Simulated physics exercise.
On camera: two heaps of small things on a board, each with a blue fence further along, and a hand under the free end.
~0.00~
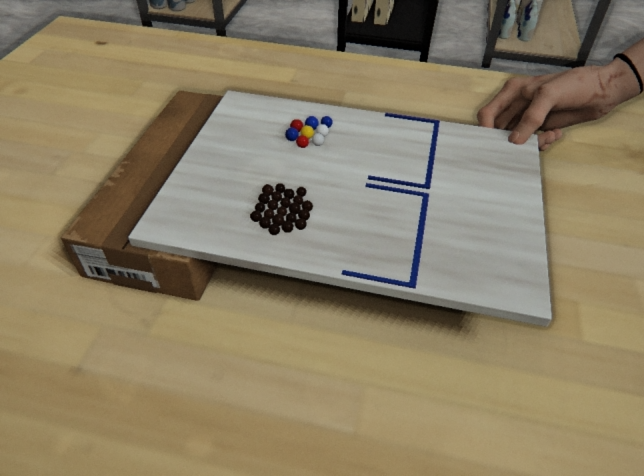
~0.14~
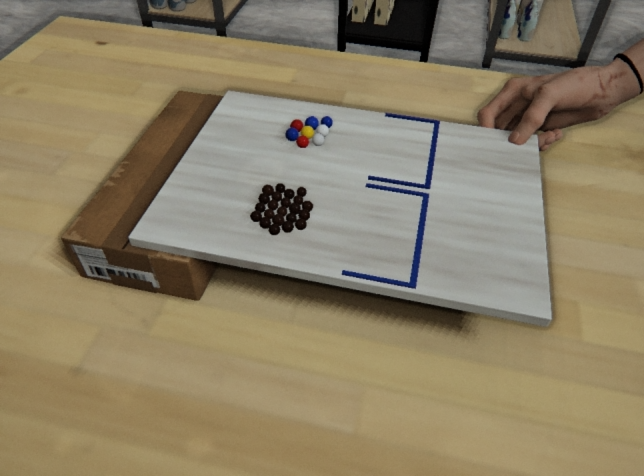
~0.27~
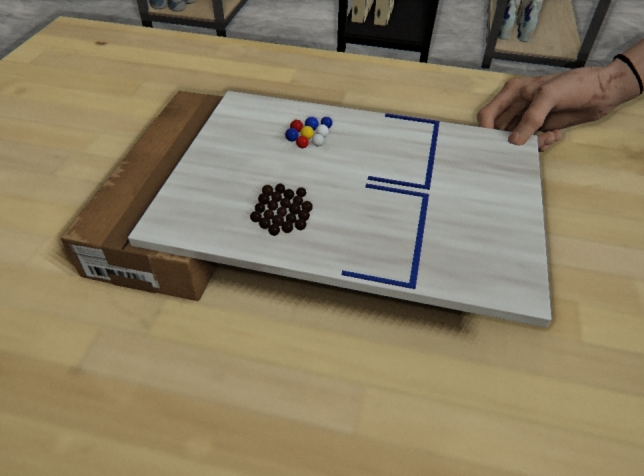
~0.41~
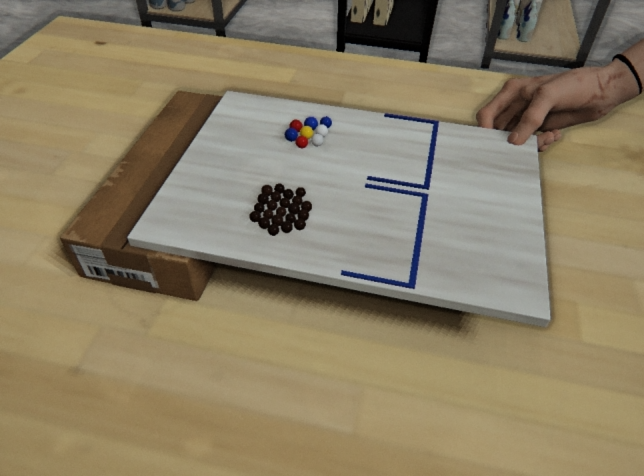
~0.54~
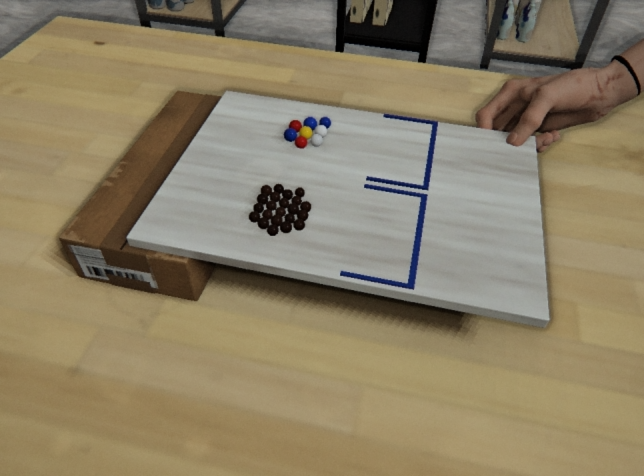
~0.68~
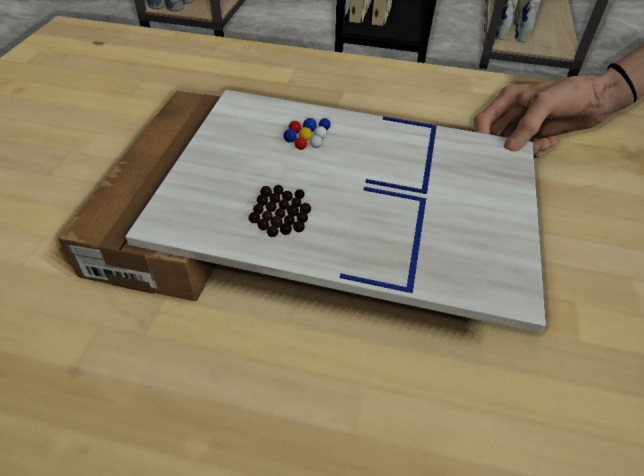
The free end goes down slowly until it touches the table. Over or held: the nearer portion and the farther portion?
Nearer portion: It jumps the barrier. Farther portion: It jumps the barrier.
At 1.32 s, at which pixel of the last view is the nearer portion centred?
Around (394, 255).
Around 1.02 s, board sloping at 9°; nearer portion on its way down; farther portion on its way down.
Around 1.32 s, board resting at 11°; nearer portion has reached its bar; farther portion has reached its bar.
Around 1.58 s, board resting at 11°; nearer portion most past its bar; farther portion all past its bar.
Finally (2.7 s), board resting at 11°; nearer portion nearly all past its bar; farther portion all past its bar.
